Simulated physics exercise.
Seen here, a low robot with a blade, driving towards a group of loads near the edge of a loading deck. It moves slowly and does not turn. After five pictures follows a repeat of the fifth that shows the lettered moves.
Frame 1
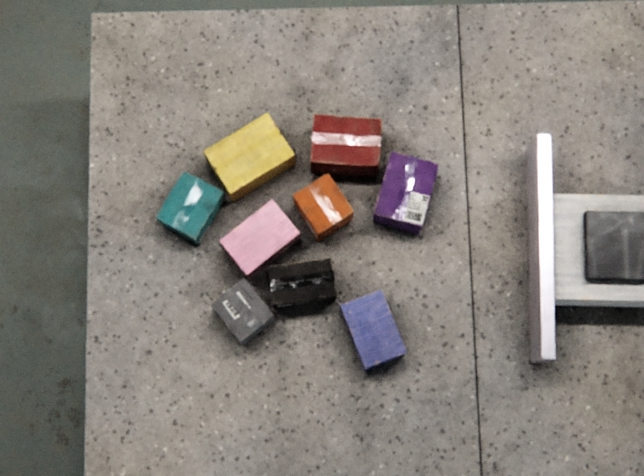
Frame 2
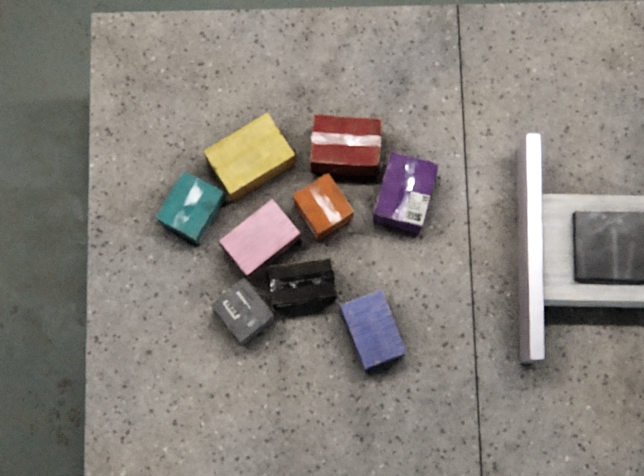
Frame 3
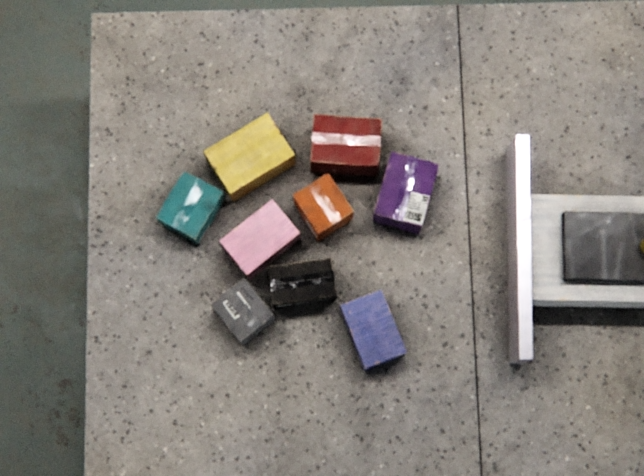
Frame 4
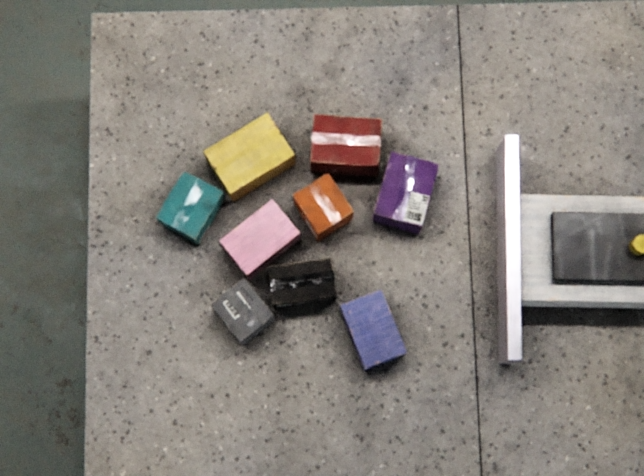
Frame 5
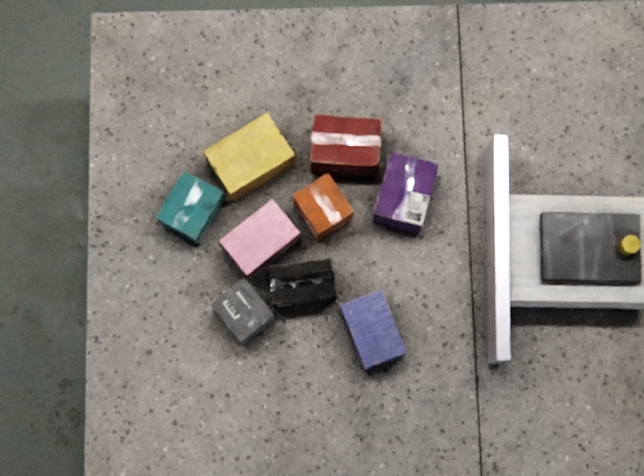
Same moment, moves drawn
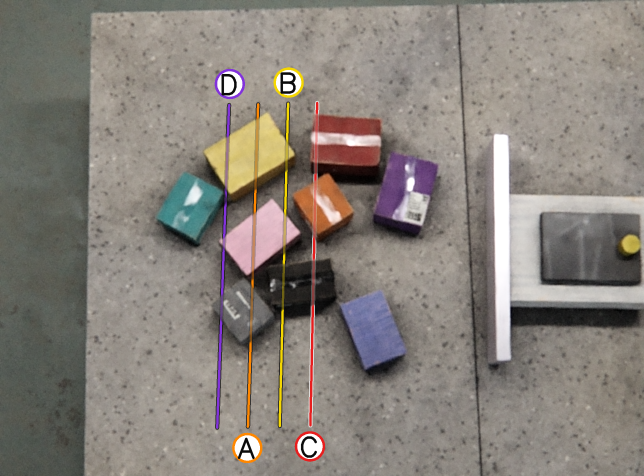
On a speckled grey deck, a low robot with a wide upright blade crept slowly left in a straight line toward a cluster of nine colourful boxes, which all stayed still, with a gap remaining between.
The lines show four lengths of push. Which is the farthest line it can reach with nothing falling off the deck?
It can go as far as D.
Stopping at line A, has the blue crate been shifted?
Yes.
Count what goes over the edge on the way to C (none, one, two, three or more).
In all, none.
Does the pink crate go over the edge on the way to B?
No.
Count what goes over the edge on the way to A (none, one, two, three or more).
By then, none.
On the marked copy, A at (253, 261); B at (284, 261); C at (314, 260); D at (223, 262).
Taking D. A third of the way, robot (483, 250); red box (323, 138); blue crate (363, 327).
Two thirds of the way, robot (382, 252); turquoise box (174, 211); pink crate (201, 258).
When it is over, robot (306, 254); turquoise box (99, 212); pink crate (127, 259); nothing has fallen.
As for the rest, A is safe but short; B is safe but short; C is safe but short.
